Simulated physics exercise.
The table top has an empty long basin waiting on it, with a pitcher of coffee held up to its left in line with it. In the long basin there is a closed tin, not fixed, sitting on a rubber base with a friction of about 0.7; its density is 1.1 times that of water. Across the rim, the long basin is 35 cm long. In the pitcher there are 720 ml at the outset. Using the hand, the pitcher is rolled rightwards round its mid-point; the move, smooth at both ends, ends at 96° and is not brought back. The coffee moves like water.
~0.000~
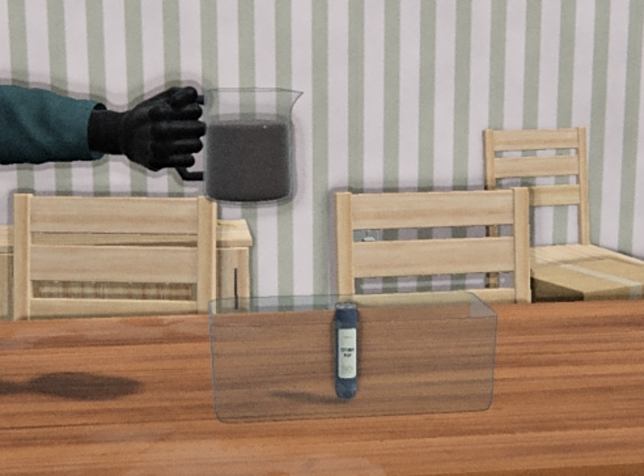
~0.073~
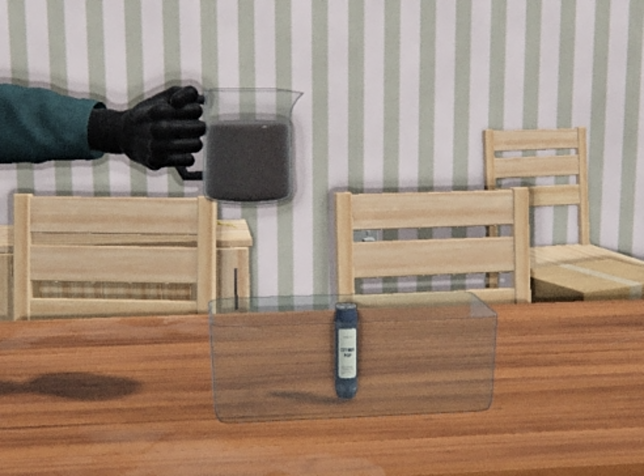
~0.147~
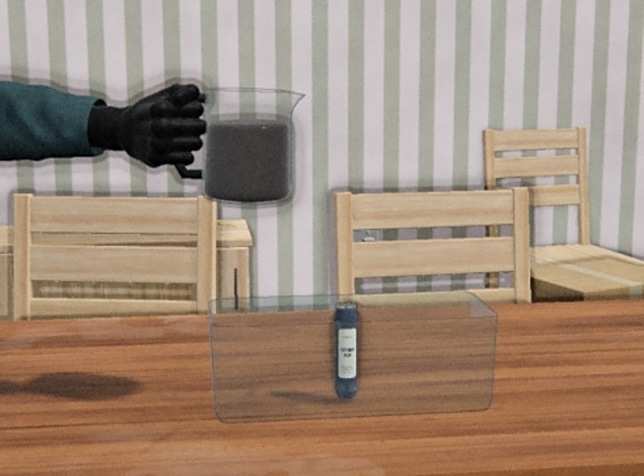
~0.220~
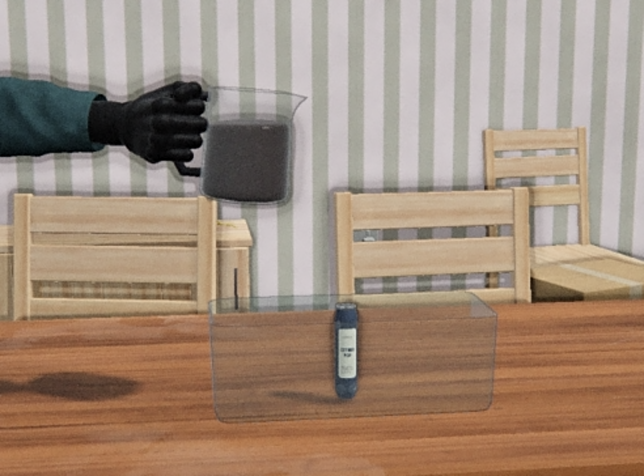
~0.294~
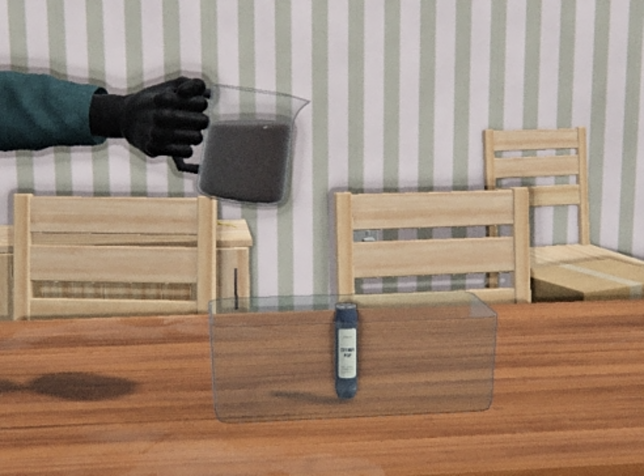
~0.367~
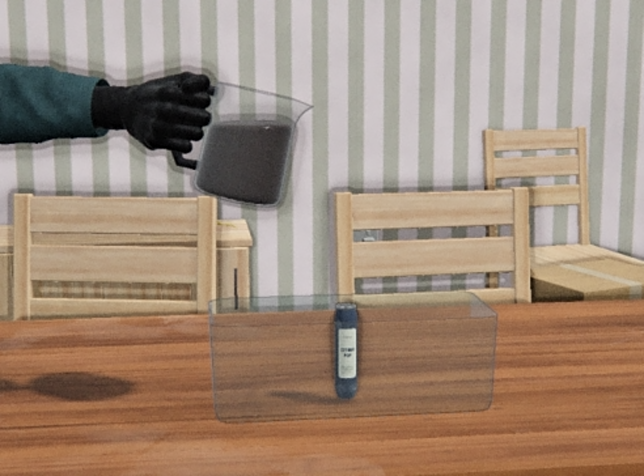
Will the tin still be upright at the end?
Odds are it weathers it.
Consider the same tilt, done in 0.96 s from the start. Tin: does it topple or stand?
The tin stays on its base.
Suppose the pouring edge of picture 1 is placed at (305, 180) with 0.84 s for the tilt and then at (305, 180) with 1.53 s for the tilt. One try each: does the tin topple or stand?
First it falls; then it topples.
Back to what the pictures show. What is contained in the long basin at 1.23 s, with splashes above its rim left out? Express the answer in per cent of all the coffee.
Around 24 in a hundred.
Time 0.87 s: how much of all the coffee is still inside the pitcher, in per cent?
I'd put it near 96 percent.
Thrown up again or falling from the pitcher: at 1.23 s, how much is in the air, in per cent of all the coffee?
Around 24 percent of it is airborne.
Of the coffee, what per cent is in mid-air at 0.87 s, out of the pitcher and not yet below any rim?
It comes to roughly 5 per cent.
By 0.87 s the tilt is 58° and 95 per cent is still to pour; the tin stands where it began.
By 1.23 s the tilt is 87° and 53 per cent is still to pour; the tin stands where it began.
By 1.61 s the tilt is 96° and 14 per cent is still to pour; the tin stands where it began.
By 2.03 s the tilt is 96° and 3 per cent is still to pour; the tin stands where it began.
At rest the tin stands where it began.
